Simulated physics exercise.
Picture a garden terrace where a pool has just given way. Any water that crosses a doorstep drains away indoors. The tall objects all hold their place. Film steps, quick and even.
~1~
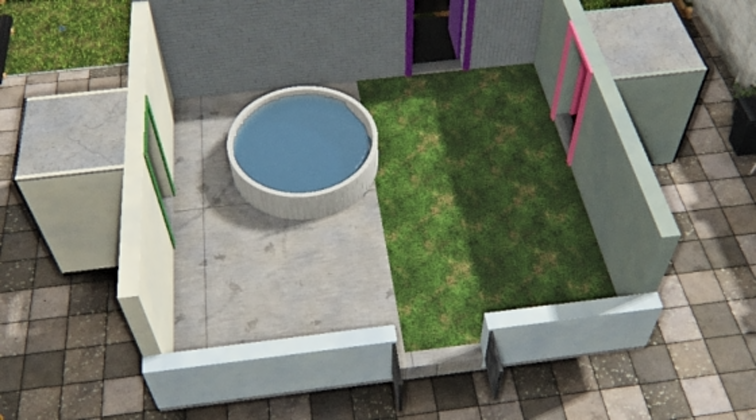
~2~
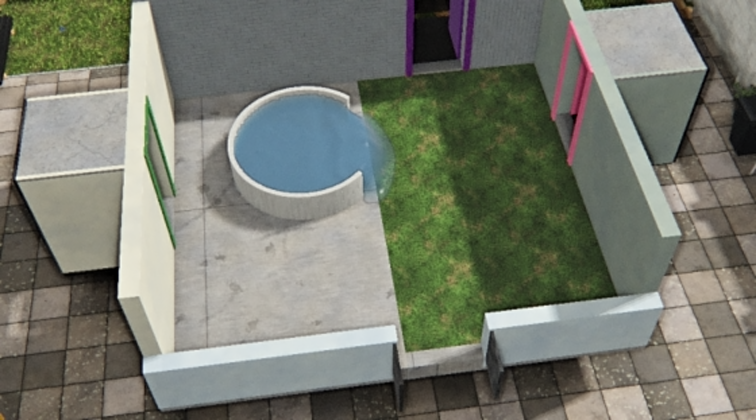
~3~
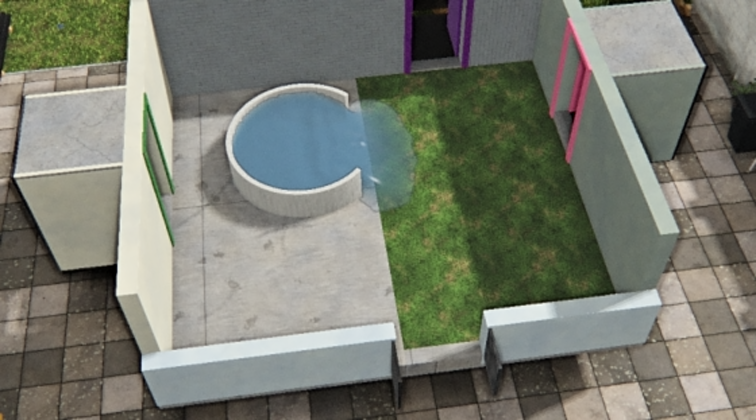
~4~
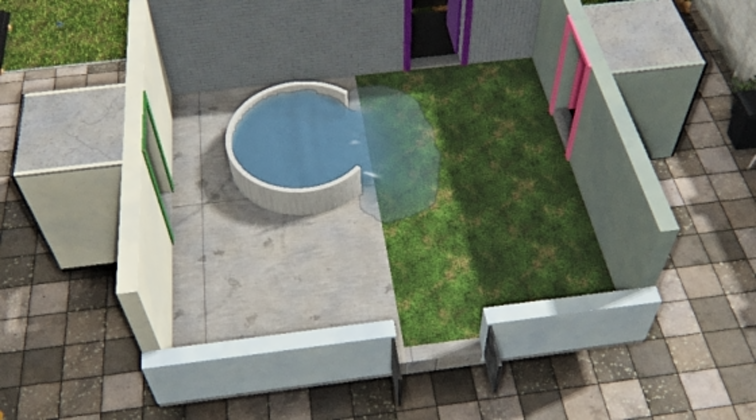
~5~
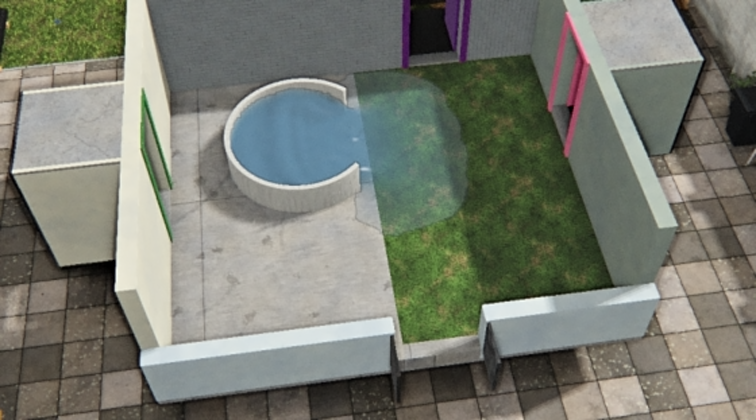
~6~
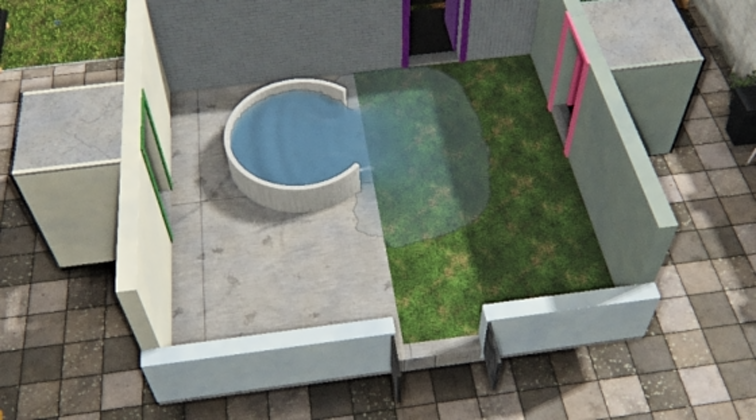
Water pouring through a gap in the right side of a round pool and spreading across grass in a walled terrace.
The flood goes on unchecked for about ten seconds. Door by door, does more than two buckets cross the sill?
In order: Green door: Never surpasses it, pink door: Never surpasses it, purple door: Surpasses it.
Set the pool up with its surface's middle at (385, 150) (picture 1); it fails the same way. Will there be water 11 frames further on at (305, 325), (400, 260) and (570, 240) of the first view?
Point by point: Still bare; still bare; swamped.
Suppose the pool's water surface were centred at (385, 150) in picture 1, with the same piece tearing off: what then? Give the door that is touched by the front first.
Answer: The pink-painted one.
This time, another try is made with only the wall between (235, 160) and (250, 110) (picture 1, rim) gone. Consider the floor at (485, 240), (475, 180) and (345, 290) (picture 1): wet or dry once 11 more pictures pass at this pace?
First kept bare, second kept bare, third kept bare.
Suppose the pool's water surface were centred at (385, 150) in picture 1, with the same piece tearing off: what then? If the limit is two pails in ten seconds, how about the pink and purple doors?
The pink door exceeds the limit, and the purple door exceeds the limit.
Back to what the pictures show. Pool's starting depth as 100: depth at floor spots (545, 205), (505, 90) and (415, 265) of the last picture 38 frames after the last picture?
About 18, 18, 8 %.
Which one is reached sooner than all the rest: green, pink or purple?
The purple-painted one.
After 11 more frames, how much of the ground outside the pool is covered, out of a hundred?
I'd say 40 per cent.
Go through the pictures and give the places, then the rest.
Still water in the round pool at (303, 142), in the first picture.
The front is at (365, 198), out from the gap at (373, 148), in the second picture.
Water pours out at (372, 147) and has run to (373, 103), in the third picture.
Water pours out at (371, 145) and has run to (425, 205), in the fourth picture.
The front is at (452, 208), out from the gap at (370, 143), in the fifth picture.
Water pours out at (370, 143) and has run to (482, 201), in the sixth picture.
A moment on, water covers 30 % of the floor; the green door not reached, the pink door not reached, the purple door wet at the sill, nothing in.
Next, water covers 40 % of the floor; the green door not reached, the pink door wet at the sill, nothing in, the purple door under two buckets in.
Then, water covers 50 % of the floor; the green door not reached, the pink door under two buckets in, the purple door over two buckets in.
Later, water covers 60 % of the floor; the green door not reached, the pink door under two buckets in, the purple door over two buckets in.
In the end, water covers 90 % of the floor; the green door not reached, the pink door under two buckets in, the purple door far over two buckets in.
